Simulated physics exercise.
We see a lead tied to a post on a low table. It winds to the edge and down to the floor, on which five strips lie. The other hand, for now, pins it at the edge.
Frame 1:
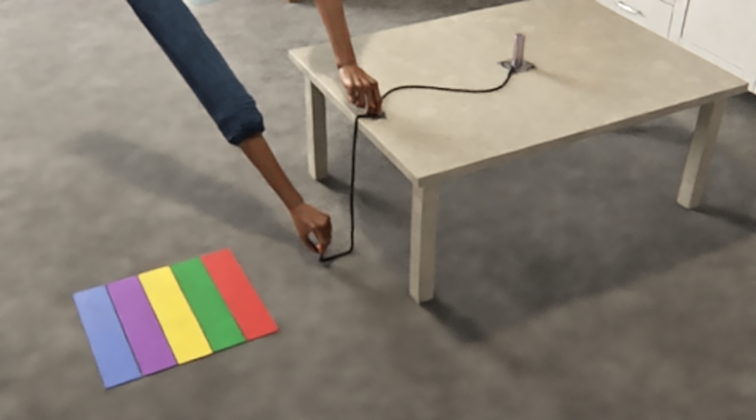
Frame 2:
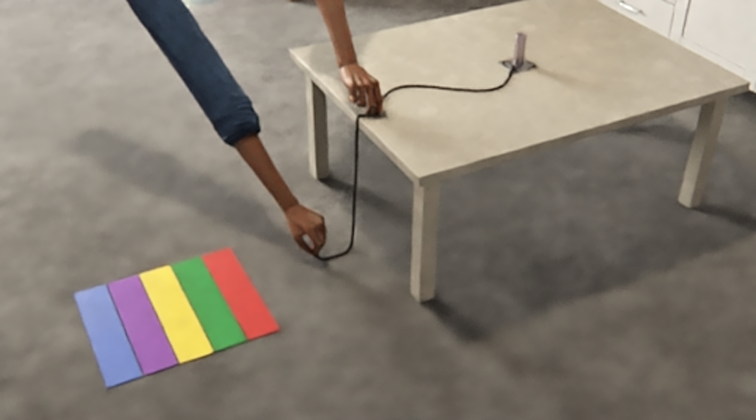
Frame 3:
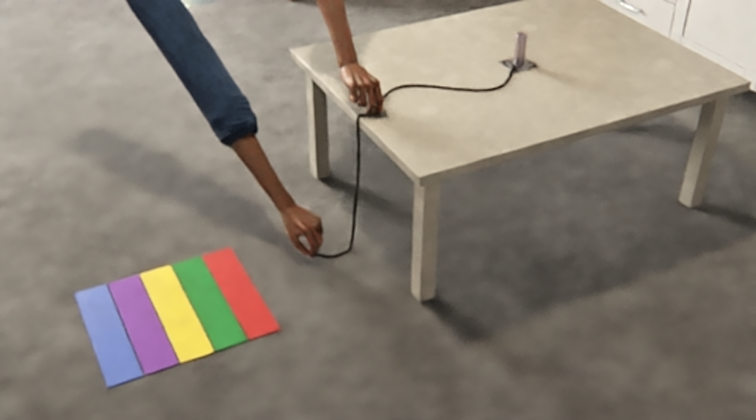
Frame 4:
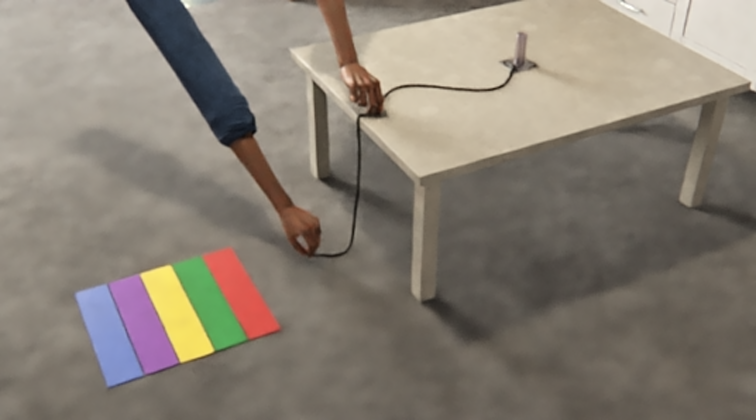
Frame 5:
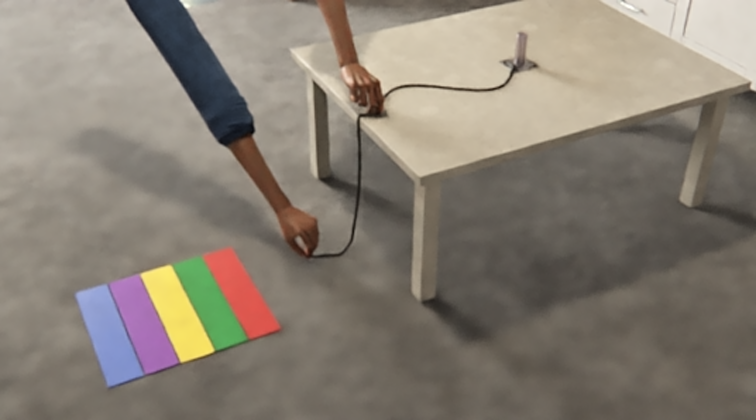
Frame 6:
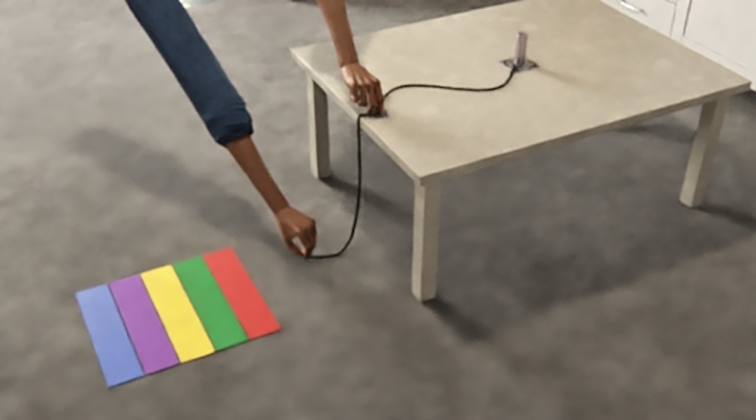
The video shows one hand pinning a black cord at the edge of a low table while the other holds its end near the floor, shifting it slightly left beside five coloured strips; little else moves.
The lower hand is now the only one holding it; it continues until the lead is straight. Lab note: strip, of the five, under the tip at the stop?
Yellow.
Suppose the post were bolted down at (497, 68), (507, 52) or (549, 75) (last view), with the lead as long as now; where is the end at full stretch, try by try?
In order, it comes out close to (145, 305), (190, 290) and (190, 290).
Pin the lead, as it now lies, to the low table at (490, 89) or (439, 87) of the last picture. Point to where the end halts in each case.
First (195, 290), then (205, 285).
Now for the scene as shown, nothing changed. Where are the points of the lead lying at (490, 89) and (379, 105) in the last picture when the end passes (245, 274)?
Positions: (462, 79) for the first, (355, 122) for the second.
Early on, end near (245, 273); over red.
Midway, end near (201, 287); over green.
At the end of the slack, end near (175, 295); over yellow. It gets as far as the yellow strip.
